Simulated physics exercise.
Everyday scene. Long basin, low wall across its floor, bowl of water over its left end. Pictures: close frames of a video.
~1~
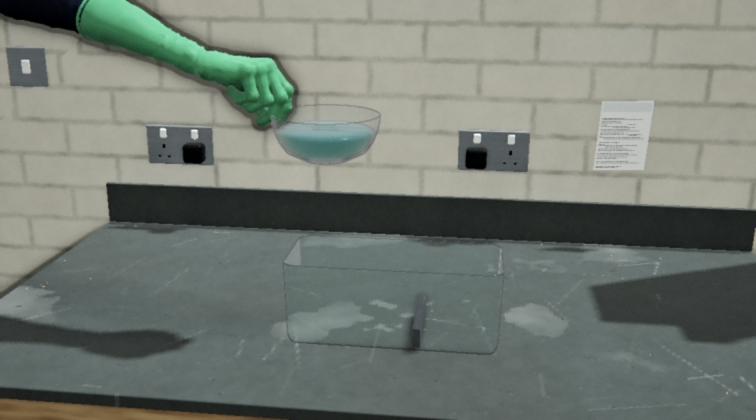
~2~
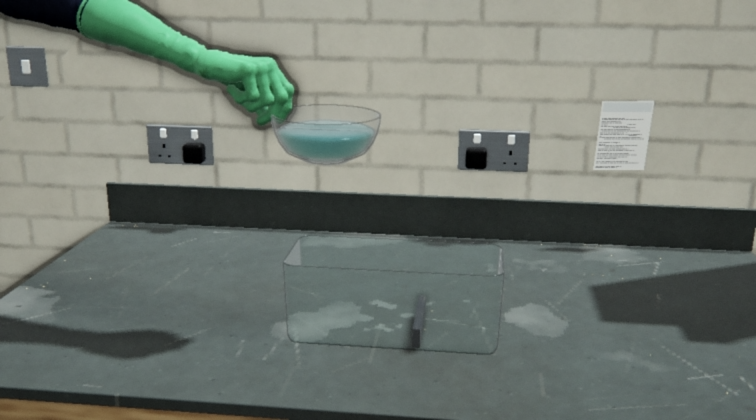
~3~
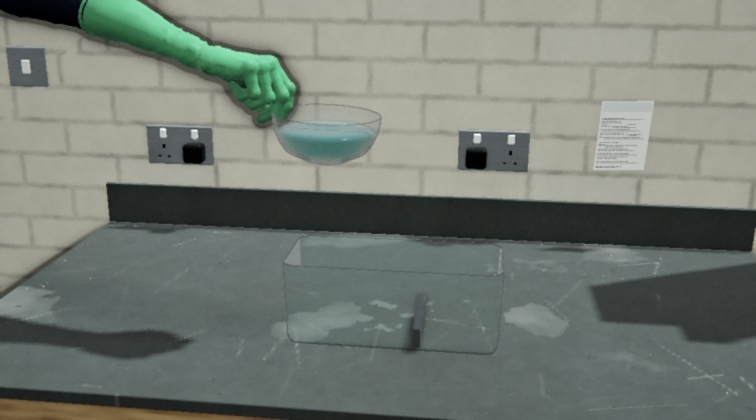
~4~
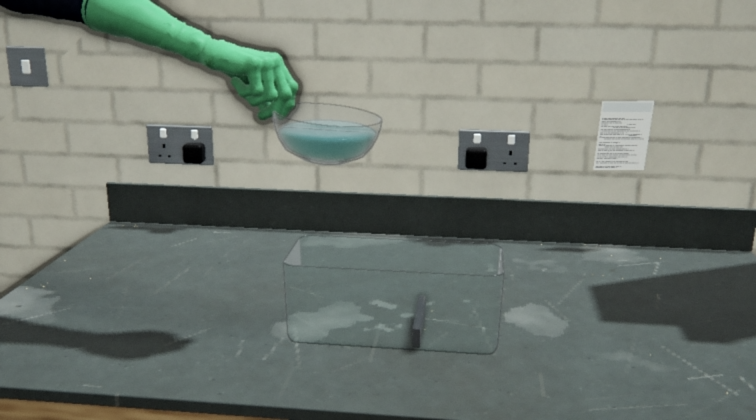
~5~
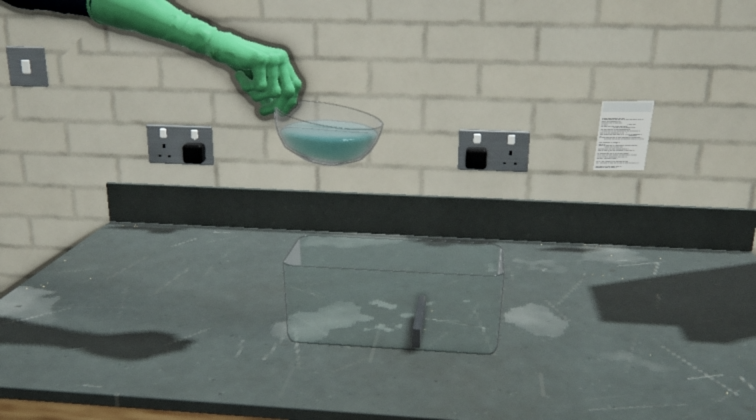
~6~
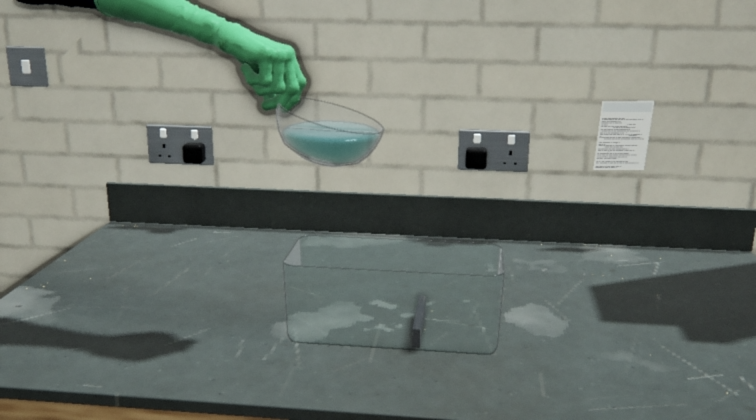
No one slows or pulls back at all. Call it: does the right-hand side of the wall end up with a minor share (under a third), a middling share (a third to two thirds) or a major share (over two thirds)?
The right side gets a middling share.
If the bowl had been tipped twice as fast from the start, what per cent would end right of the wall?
Around 35 in a hundred.
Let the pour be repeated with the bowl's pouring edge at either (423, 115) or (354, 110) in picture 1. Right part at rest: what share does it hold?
It works out to around 80 % and then around 15 %.
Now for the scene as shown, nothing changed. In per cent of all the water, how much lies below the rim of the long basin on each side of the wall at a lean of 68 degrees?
The left part 5 per cent, the right part 15.
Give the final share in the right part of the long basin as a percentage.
Around 55 percent.
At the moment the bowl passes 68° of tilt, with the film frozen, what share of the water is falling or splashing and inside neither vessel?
It comes to around 40 per cent.
A moment on, the bowl is tipped part way and 39 per cent is still to pour, 5 is left of the wall and 16 right of it.
Next, the bowl is tipped right over and 1 per cent is still to pour, 36 is left of the wall and 57 right of it.
Then the bowl is tipped right over and 0 per cent is still to pour, 43 is left of the wall and 57 right of it.
Later the bowl is tipped right over and 0 per cent is still to pour, 42 is left of the wall and 57 right of it.
In the end 42 per cent lies left of the wall, 57 right of it and 1 outside.
